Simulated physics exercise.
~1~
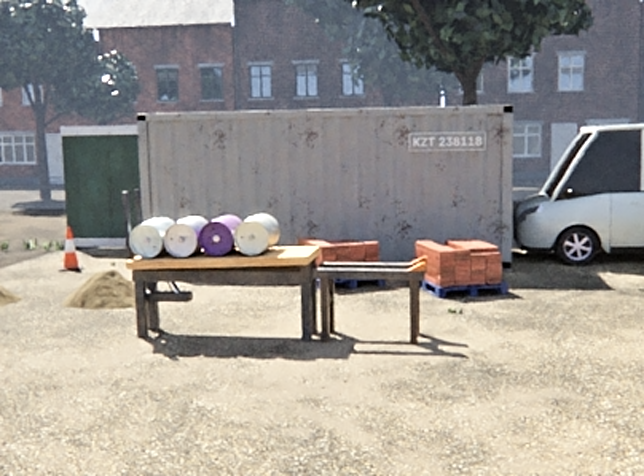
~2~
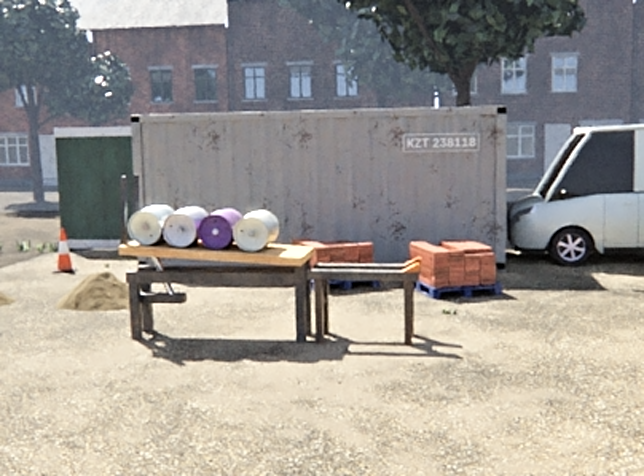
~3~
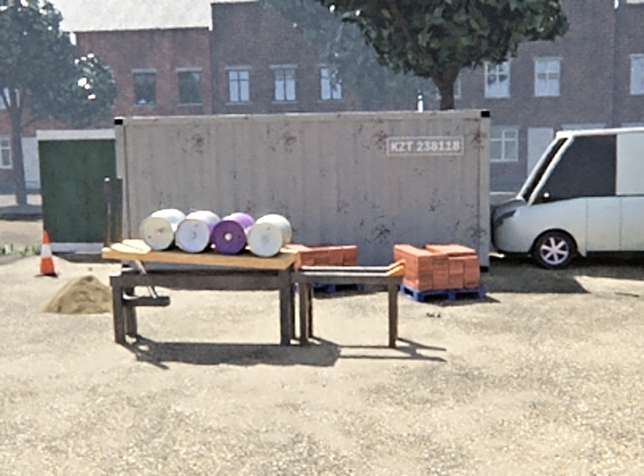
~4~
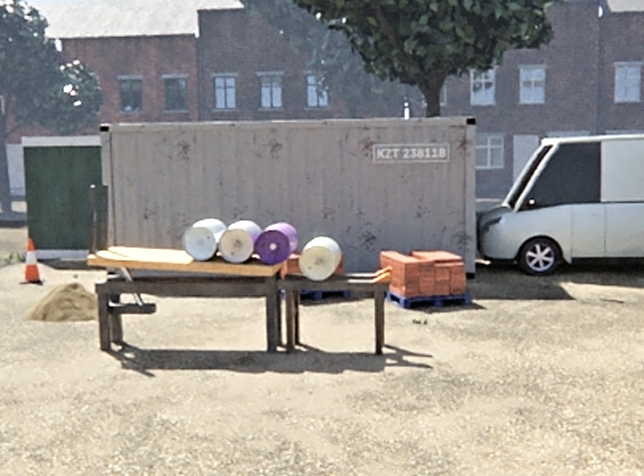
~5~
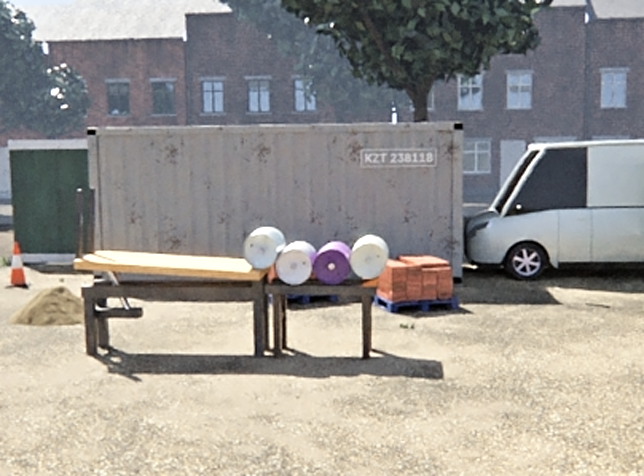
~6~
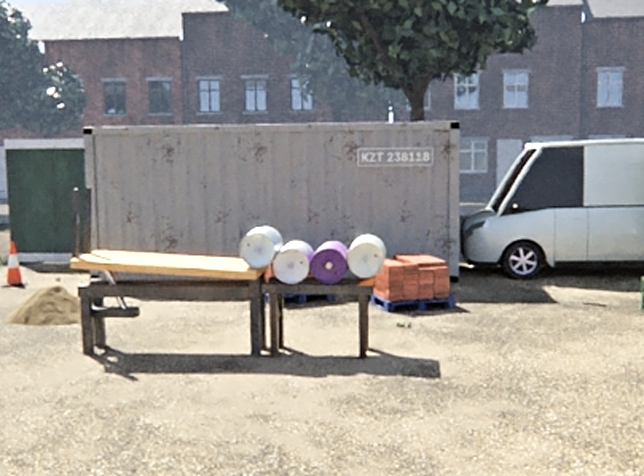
Four kegs, one purple, roll right off a tilting deck and settle on the rack.
